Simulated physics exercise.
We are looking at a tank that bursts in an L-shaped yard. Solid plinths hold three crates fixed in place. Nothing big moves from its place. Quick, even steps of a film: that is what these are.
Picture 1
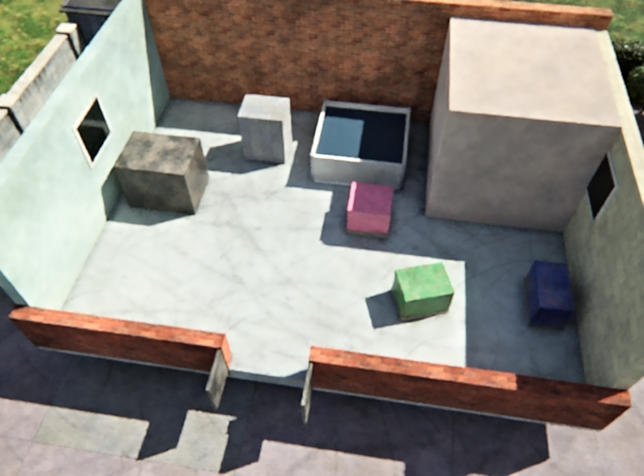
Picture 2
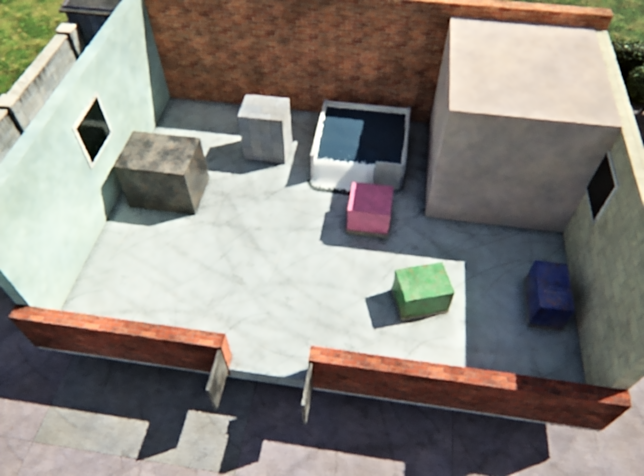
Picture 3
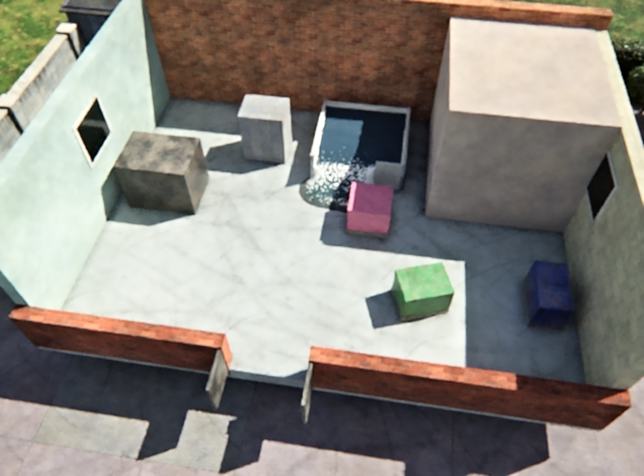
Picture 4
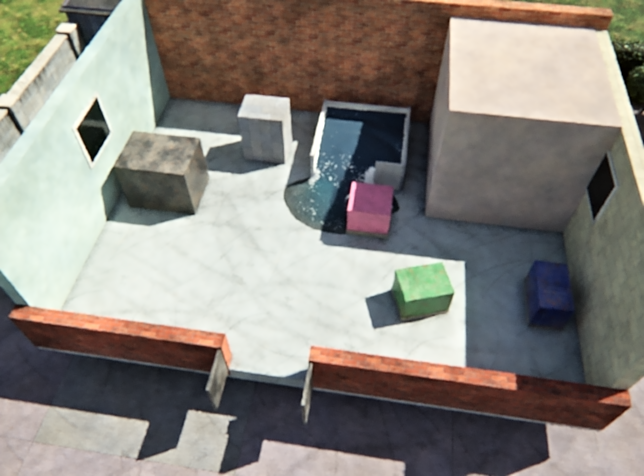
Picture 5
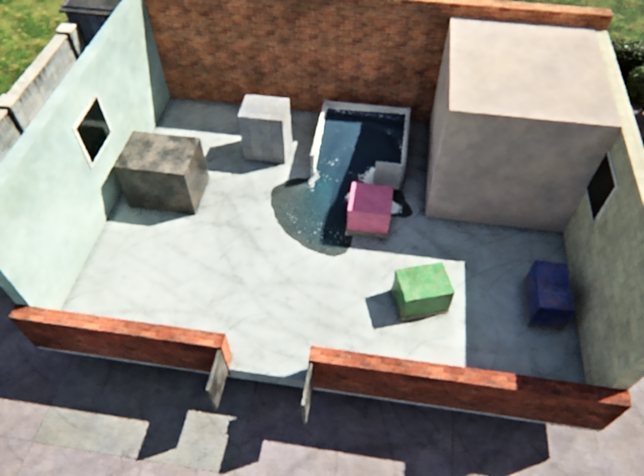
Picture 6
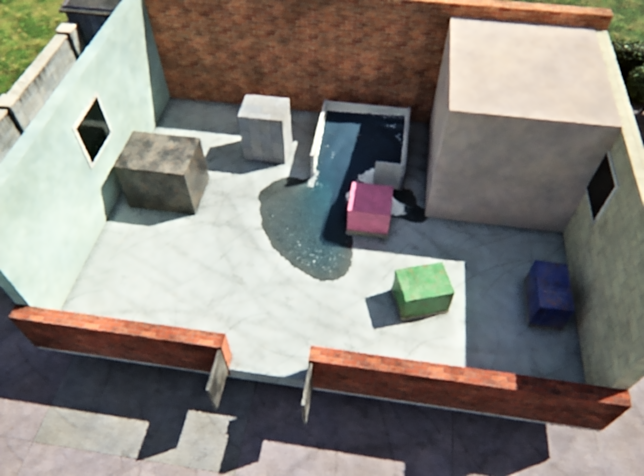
Water bursts from the tank's front and spreads past the pink block across the pale yard.
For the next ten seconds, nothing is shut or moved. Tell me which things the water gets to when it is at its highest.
Here is how it goes: The green crate is never reached, the pink crate is reached, the blue crate is never reached.
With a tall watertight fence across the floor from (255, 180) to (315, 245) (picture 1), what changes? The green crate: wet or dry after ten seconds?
The way I see it, the green crate is inundated.
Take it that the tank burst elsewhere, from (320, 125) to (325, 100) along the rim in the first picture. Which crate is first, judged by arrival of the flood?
The pink one, by my reading.
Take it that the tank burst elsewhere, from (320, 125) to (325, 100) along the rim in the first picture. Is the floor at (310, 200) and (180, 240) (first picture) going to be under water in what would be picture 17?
First spot swamped, second spot unflooded.
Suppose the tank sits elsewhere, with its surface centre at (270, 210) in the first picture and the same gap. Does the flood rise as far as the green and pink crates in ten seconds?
As I see it, the green crate is left untouched, and the pink crate is left untouched too.
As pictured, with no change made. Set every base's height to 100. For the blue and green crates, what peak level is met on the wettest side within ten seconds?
60 and 60 per cent, in that order.
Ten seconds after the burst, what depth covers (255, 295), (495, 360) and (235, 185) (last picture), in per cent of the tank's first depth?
Respectively near 6, 6 and 2 per cent.
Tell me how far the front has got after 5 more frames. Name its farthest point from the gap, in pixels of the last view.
Farthest reach: About (261, 359).
A moment on, water covers 25 % of the floor; the green crate not reached, the pink crate water round its plinth, the blue crate not reached.
Next, water covers 40 % of the floor; the green crate water round its plinth, the pink crate water round its plinth, the blue crate not reached.
Then, water covers 55 % of the floor; the green crate water round its plinth, the pink crate water round its plinth, the blue crate water round its plinth.
Later, water covers 70 % of the floor; the green crate water round its plinth, the pink crate water round its plinth, the blue crate water round its plinth.
In the end, water covers 85 % of the floor; the green crate stayed above the water, the pink crate was topped, the blue crate stayed above the water.
